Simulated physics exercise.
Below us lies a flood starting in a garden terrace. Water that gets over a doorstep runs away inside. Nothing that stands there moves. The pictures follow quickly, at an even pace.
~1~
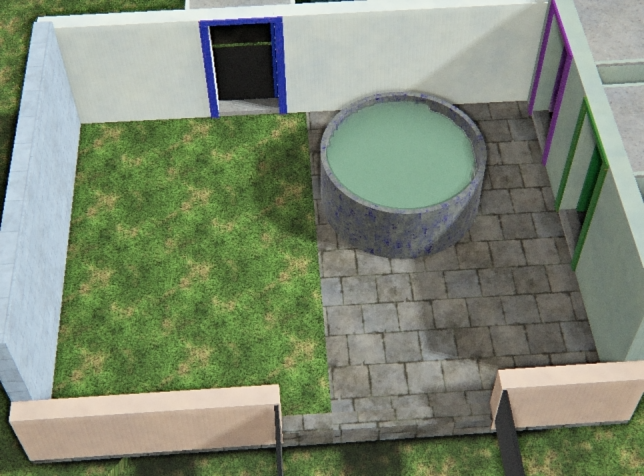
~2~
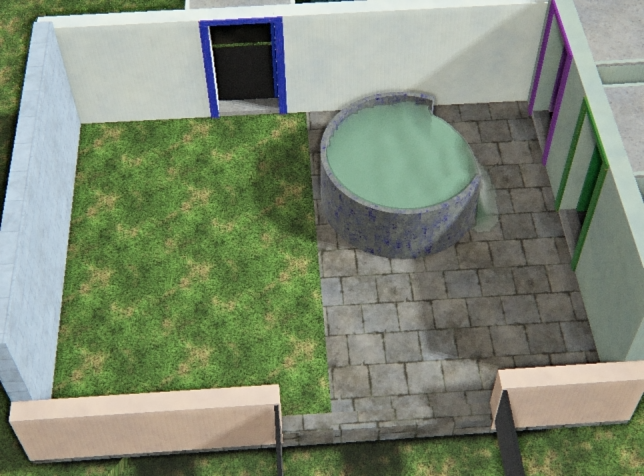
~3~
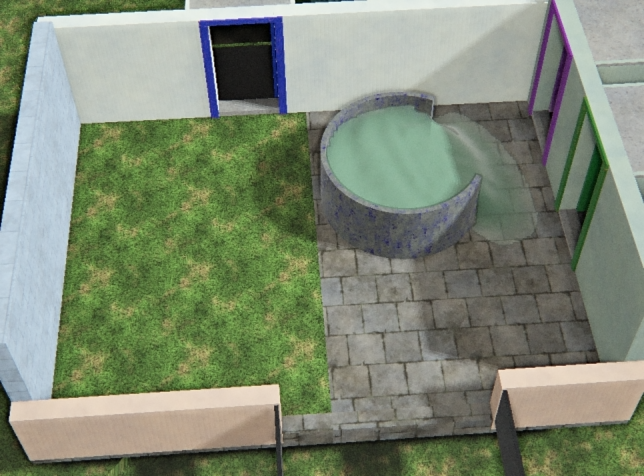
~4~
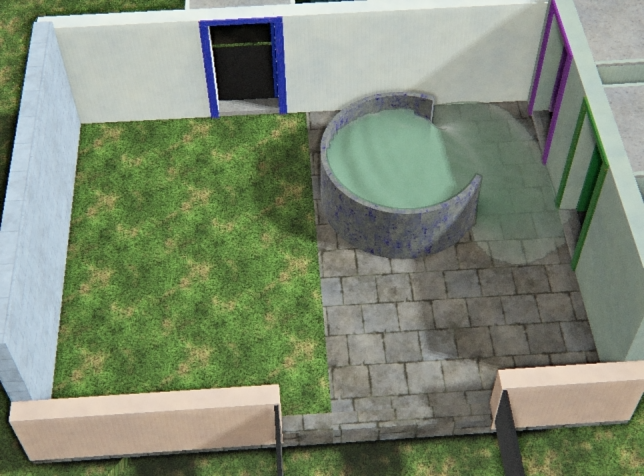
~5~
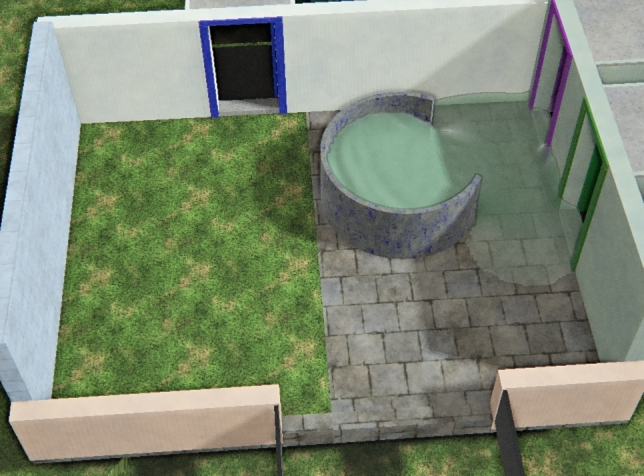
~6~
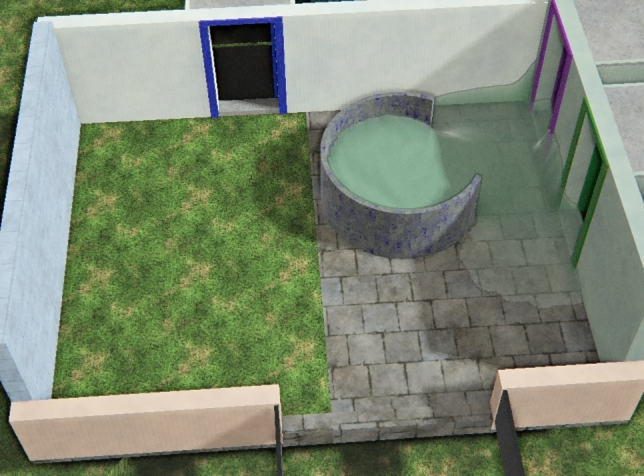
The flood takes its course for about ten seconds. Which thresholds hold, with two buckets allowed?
One by one: The green door takes more than that; the blue door stays under that; the purple door takes more than that.
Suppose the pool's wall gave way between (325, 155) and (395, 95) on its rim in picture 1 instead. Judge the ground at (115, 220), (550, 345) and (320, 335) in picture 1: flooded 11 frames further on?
As listed: Covered, clear, dry.
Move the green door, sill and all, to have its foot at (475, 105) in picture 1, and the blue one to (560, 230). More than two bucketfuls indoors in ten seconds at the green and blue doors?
One by one: Green door goes over, blue door is over.
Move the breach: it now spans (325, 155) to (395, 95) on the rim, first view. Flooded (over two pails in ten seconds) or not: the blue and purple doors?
Then: The blue one goes over, the purple one floods.
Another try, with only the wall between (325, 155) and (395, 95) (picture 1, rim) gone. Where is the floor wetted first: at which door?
That is the door marked blue.
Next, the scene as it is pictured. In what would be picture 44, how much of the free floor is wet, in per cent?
About 80 per cent.
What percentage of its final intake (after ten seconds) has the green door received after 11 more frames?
Near 60 in a hundred.
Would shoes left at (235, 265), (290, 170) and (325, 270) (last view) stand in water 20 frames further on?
In that order: Dry, under water, free of water.
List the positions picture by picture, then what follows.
In the first frame, the round tank at (403, 154) is whole and still.
In the second frame, the front is at (486, 228), out from the gap at (469, 163).
In the third frame, the front is at (507, 241), out from the gap at (469, 166).
In the fourth frame, water pours out at (468, 168) and has run to (556, 241).
In the fifth frame, the front is at (568, 270), out from the gap at (468, 169).
In the sixth frame, water pours out at (468, 169) and has run to (580, 296).
A moment on, water covers 20 % of the floor; the green door far over two buckets in, the blue door not reached, the purple door far over two buckets in.
Next, water covers 25 % of the floor; the green door far over two buckets in, the blue door not reached, the purple door far over two buckets in.
Then, water covers 45 % of the floor; the green door far over two buckets in, the blue door wet at the sill, nothing in, the purple door far over two buckets in.
Later, water covers 80 % of the floor; the green door far over two buckets in, the blue door wet at the sill, nothing in, the purple door far over two buckets in.
In the end, water covers 95 % of the floor; the green door far over two buckets in, the blue door wet at the sill, nothing in, the purple door far over two buckets in.
